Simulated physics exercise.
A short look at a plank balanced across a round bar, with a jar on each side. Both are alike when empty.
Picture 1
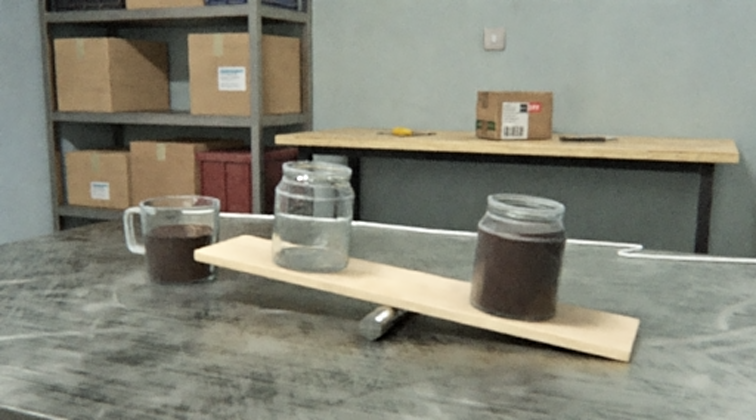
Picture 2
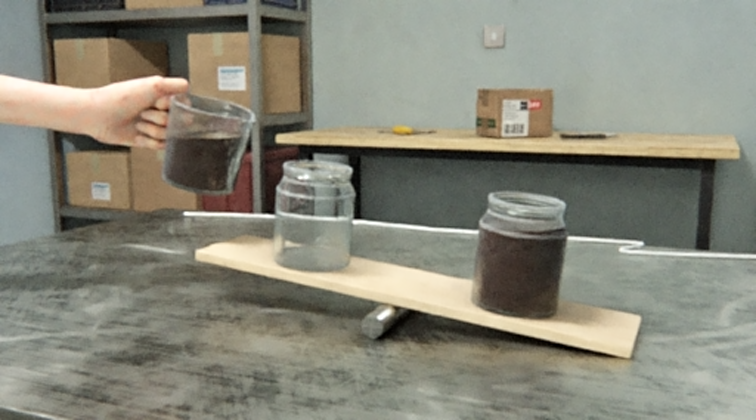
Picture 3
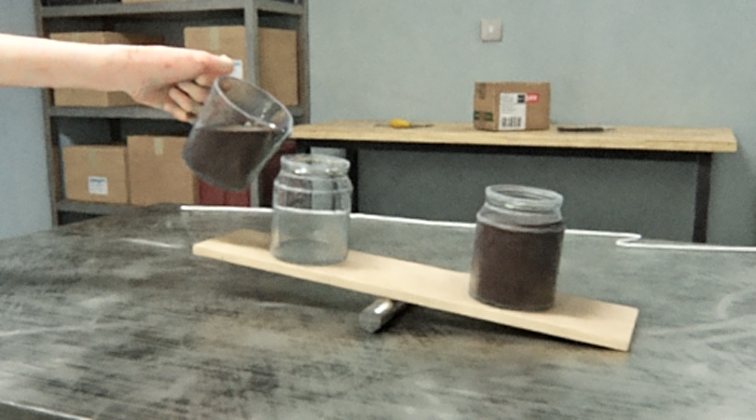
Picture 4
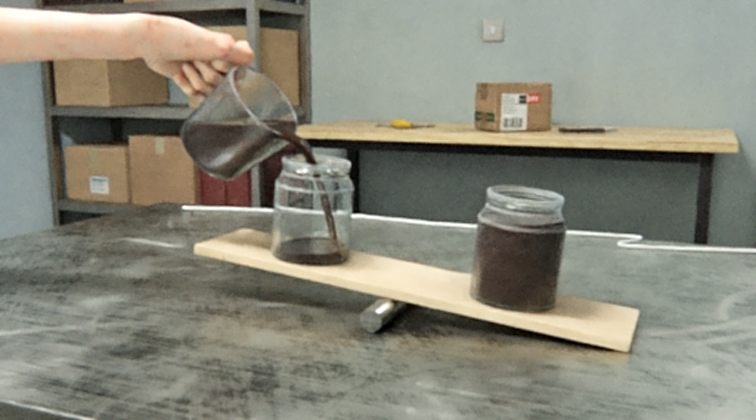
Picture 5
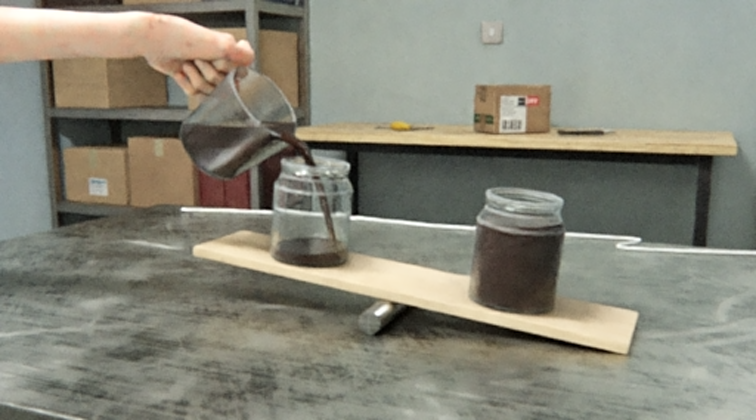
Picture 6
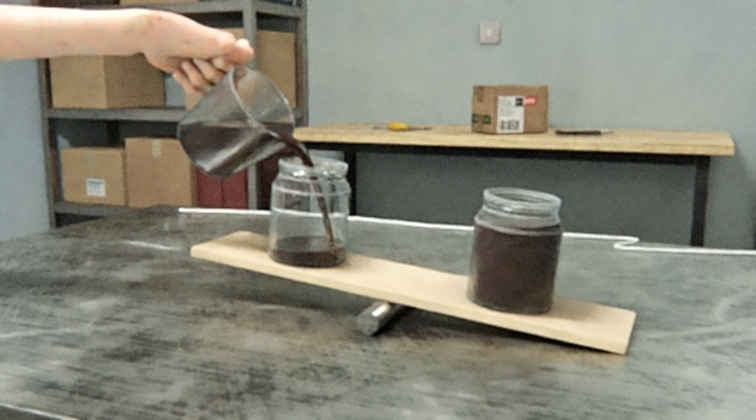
On a workshop table, a hand lifts a jug and pours dark contents into the left jar.
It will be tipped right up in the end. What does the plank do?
In the end the plank stays as it is.
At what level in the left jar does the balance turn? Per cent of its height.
About 75 per cent.
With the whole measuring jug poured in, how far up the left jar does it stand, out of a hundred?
Some 55 per cent.
Shortly, the left jar is about a third full; the plank leans as before.
Then, the left jar is about half full; the plank leans as before.
At the finish, the left jar is about half full; the plank leans as before.
